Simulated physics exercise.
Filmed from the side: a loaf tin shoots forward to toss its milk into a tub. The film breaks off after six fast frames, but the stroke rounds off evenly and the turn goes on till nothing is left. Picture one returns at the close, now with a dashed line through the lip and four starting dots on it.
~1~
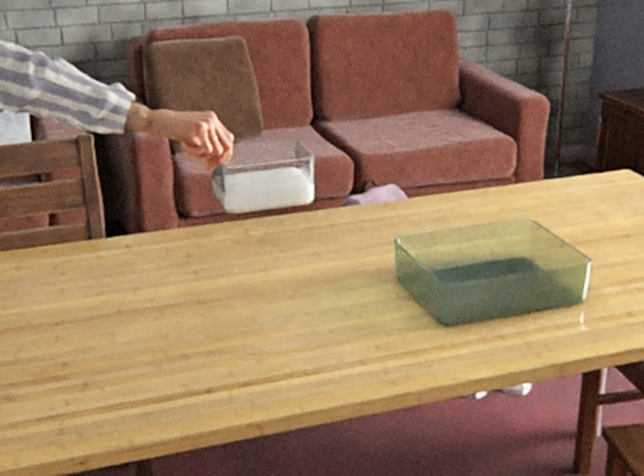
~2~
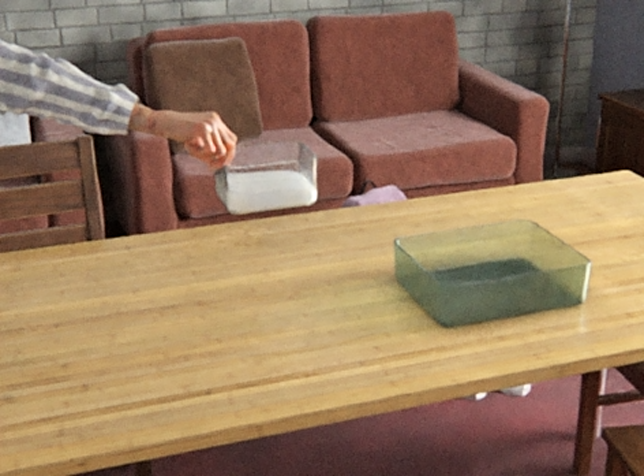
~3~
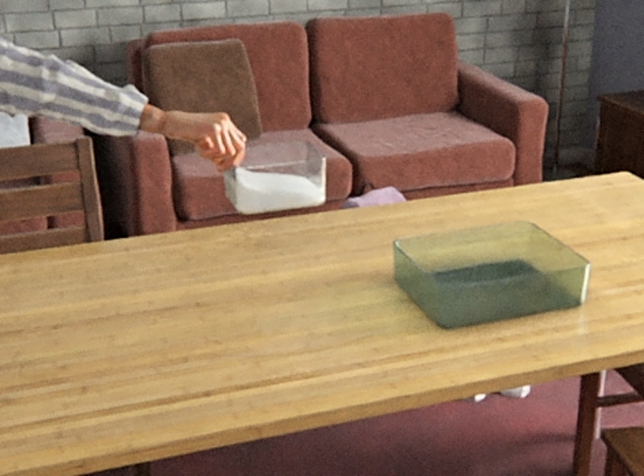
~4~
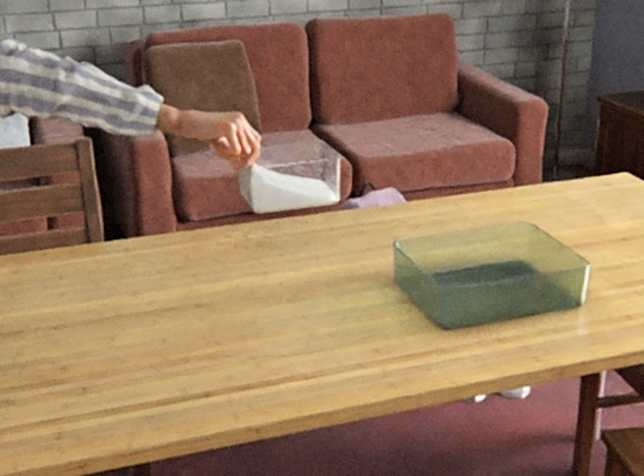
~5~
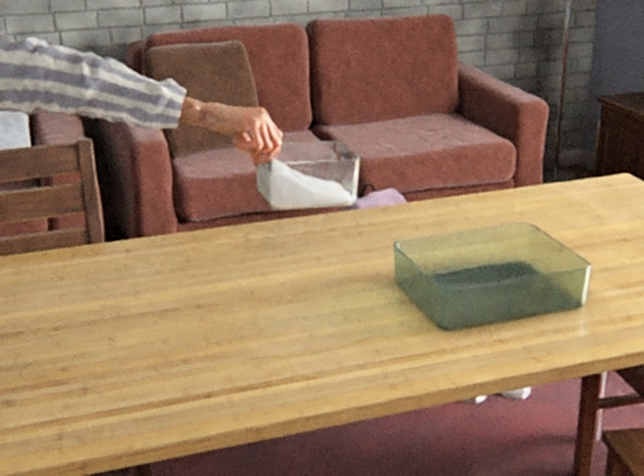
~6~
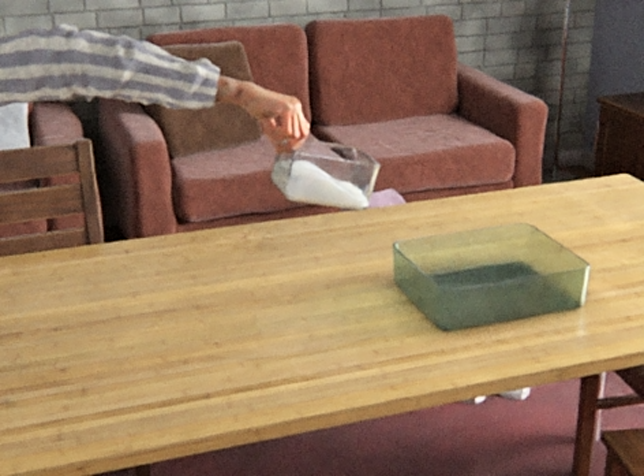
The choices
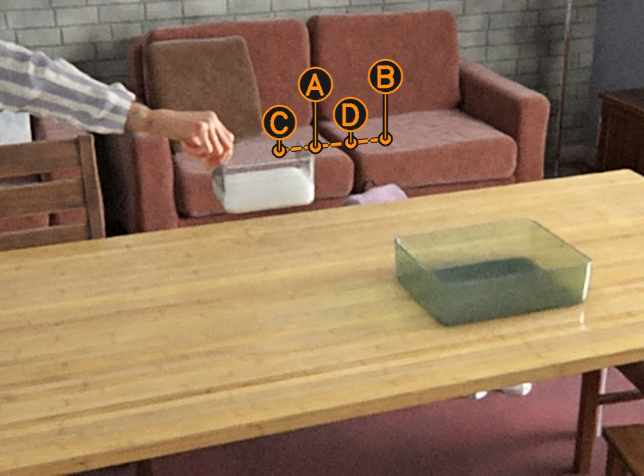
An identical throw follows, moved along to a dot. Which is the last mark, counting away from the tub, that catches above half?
C.
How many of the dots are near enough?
All four.
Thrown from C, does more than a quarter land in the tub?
Yes, it does.
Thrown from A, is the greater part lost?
No, that is safe.
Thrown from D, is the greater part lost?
No, not at all.
On the marked copy, A at (315, 146); B at (385, 138); C at (279, 150); D at (350, 142).
With A, about 74 % lands in the tub, 14 % falls short and 12 % goes beside or beyond.
With B, about 71 % lands in the tub, 3 % falls short and 26 % goes beside or beyond.
With C, about 68 % lands in the tub, 22 % falls short and 11 % goes beside or beyond.
With D, about 91 % lands in the tub, 3 % falls short and 6 % goes beside or beyond.
